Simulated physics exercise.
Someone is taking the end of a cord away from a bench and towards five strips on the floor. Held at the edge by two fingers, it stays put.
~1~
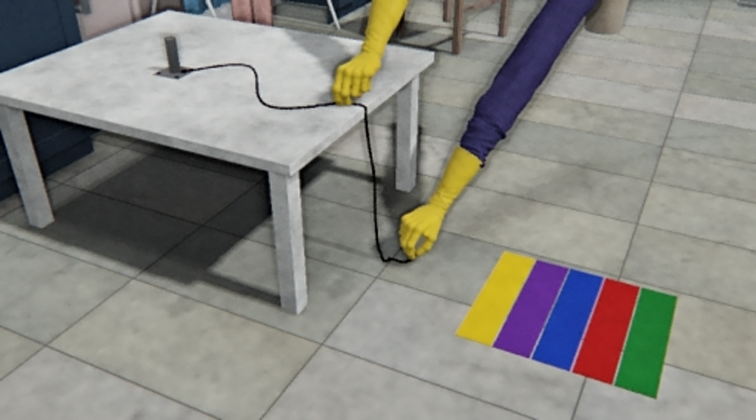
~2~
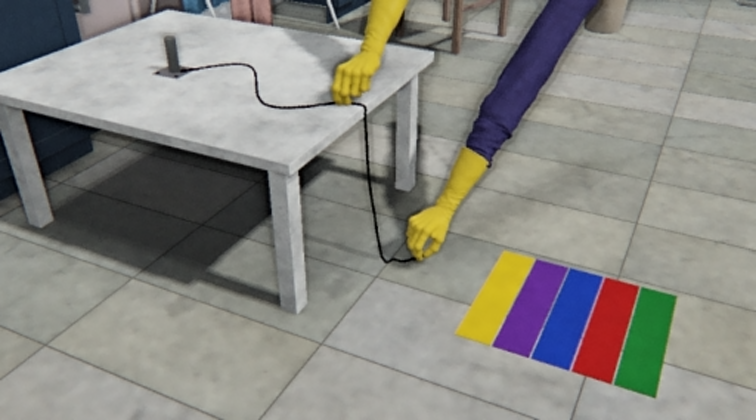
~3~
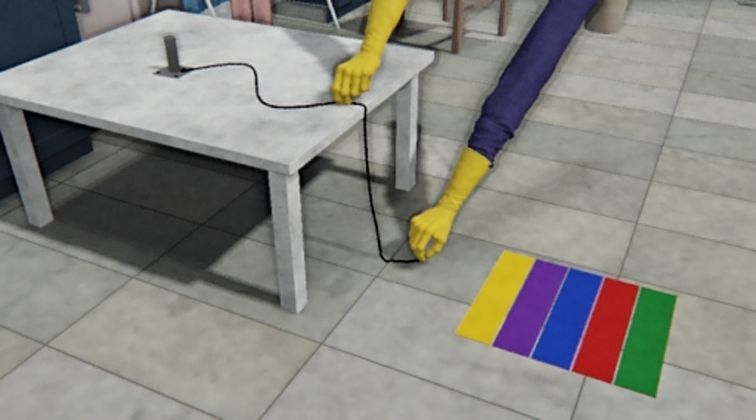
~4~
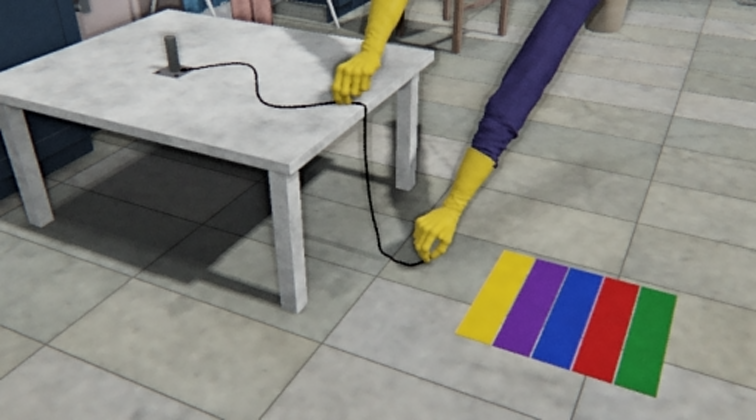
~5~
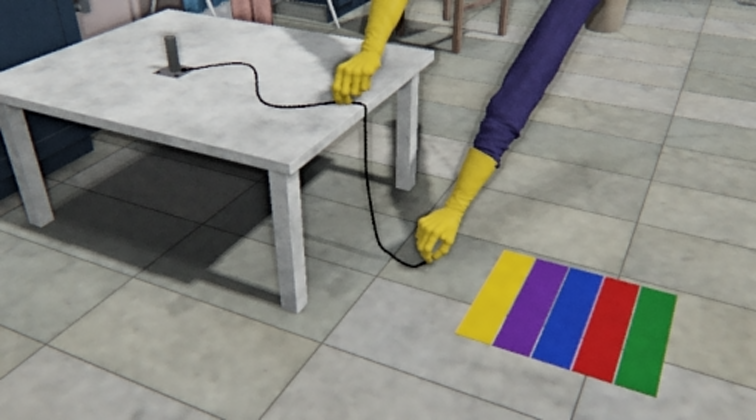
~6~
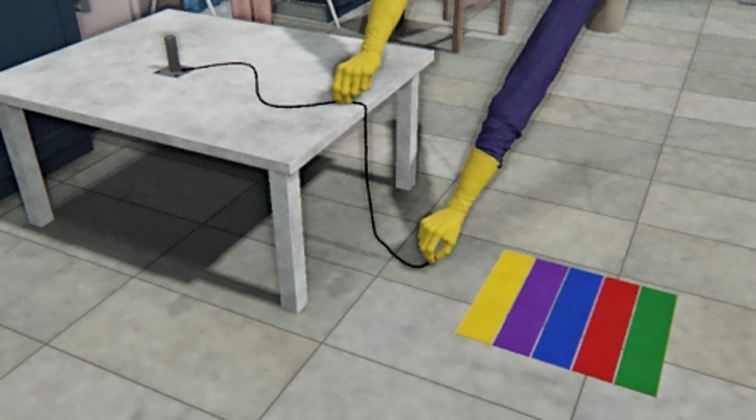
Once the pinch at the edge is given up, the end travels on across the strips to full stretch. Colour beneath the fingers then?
Red.
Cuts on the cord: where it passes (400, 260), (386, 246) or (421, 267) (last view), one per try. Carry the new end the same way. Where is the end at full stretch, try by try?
In order, it comes to rest around (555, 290), (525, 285) and (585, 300).
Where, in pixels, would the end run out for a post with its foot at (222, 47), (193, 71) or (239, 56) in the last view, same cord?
Approximate places, in that order: (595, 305), (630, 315), (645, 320).
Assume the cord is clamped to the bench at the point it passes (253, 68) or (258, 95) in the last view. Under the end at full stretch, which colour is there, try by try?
First try blue, second try purple.
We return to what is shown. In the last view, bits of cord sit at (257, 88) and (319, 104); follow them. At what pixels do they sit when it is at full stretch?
They finish close to (299, 93) and close to (385, 126).
Soon after, end near (533, 286); over purple.
After that, end near (581, 299); over blue.
At the stop, end near (609, 307); over red. Over red.
